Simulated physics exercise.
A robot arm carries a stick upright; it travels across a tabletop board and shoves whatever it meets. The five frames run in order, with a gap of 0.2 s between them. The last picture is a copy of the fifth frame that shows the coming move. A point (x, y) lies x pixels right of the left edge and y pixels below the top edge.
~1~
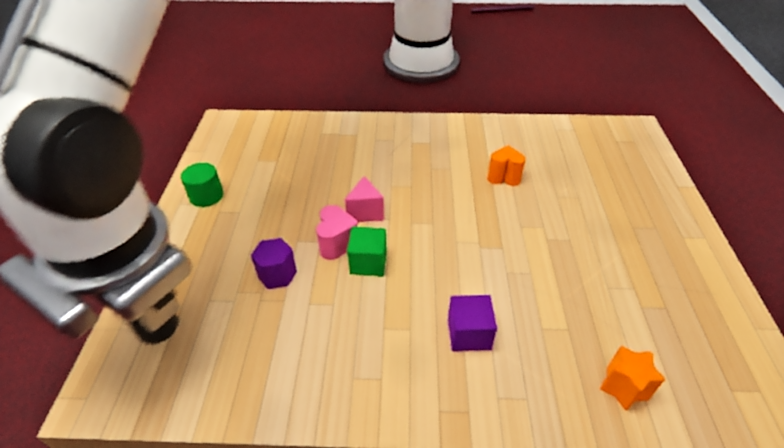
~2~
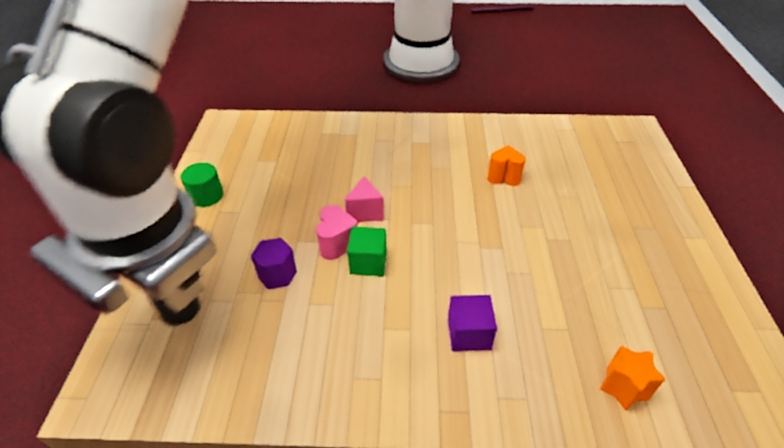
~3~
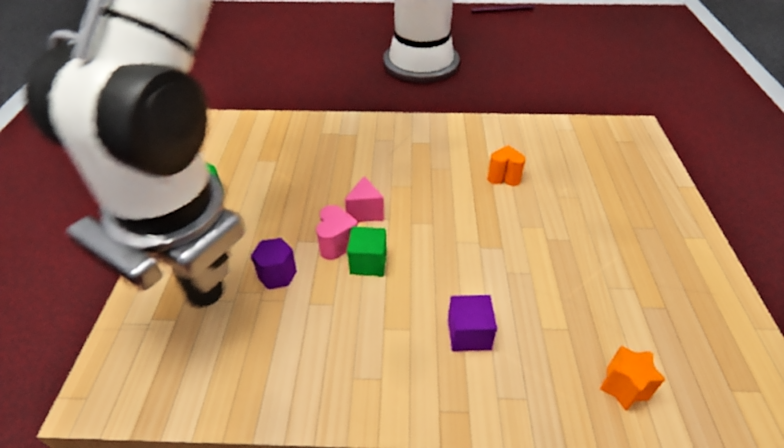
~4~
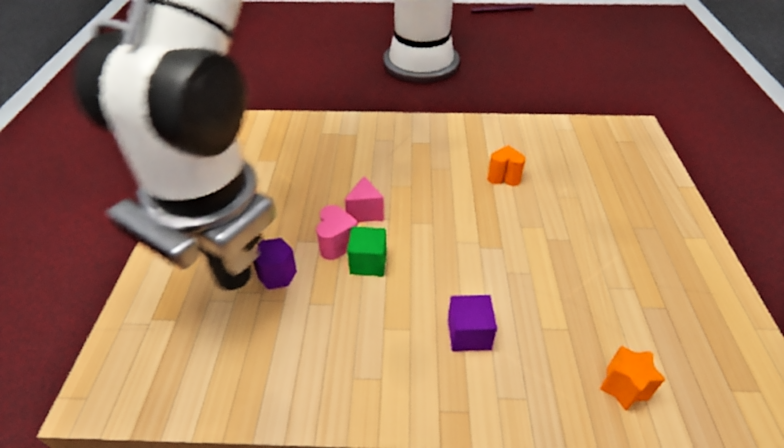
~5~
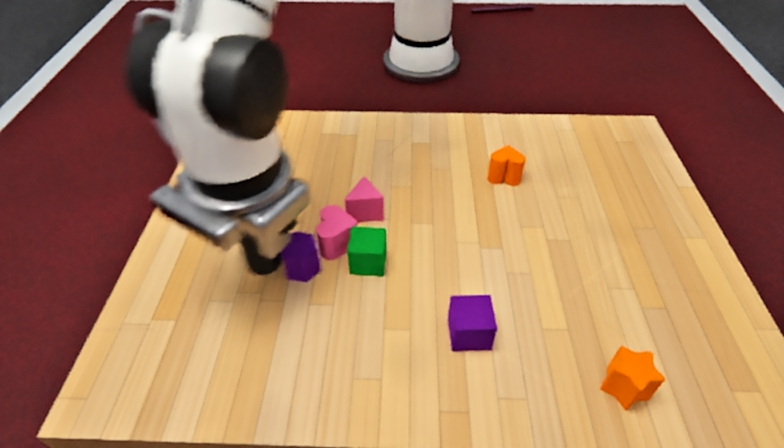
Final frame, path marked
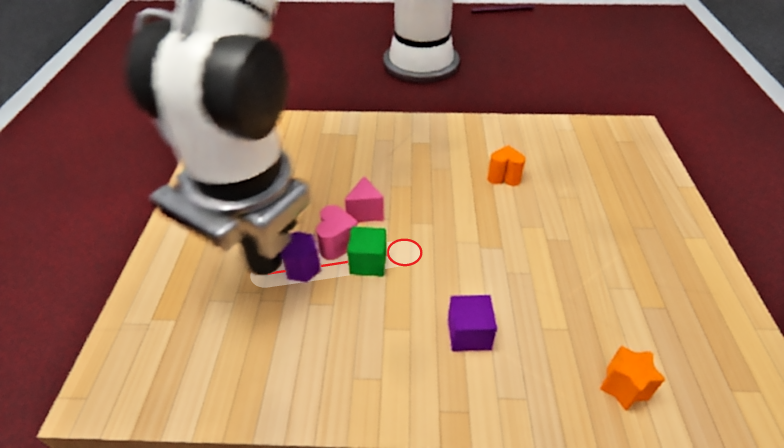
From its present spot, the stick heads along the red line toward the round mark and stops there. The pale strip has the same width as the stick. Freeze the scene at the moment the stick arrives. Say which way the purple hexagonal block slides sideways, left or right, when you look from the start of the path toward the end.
Displaced right.
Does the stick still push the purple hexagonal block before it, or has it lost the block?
The stick should keep driving it forward.
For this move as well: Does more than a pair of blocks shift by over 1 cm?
That would be a yes.
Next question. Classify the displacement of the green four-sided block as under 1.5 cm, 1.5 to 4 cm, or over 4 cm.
It moves more than 4 cm.
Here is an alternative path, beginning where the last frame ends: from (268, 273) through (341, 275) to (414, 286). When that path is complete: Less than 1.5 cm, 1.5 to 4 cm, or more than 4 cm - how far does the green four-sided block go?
Shift: Over 4 cm.
Path on the board, from (268, 273) to (405, 252).
What follows on the original path. One third of the way, stick at (313, 255); purple hexagonal block at (347, 243), turned 20° clockwise; pink heart at (348, 213), turned 55° anticlockwise; green four-sided block at (384, 239).
Two thirds of the way, stick at (360, 248); purple hexagonal block at (395, 237), turned 25° clockwise; pink heart at (356, 212), turned 85° anticlockwise; pink triangular block at (363, 188); green four-sided block at (431, 235).
At the end, stick at (405, 240); purple hexagonal block at (441, 231), turned 35° clockwise; pink heart at (359, 211), turned 105° anticlockwise; pink triangular block at (363, 188); green four-sided block at (477, 234).
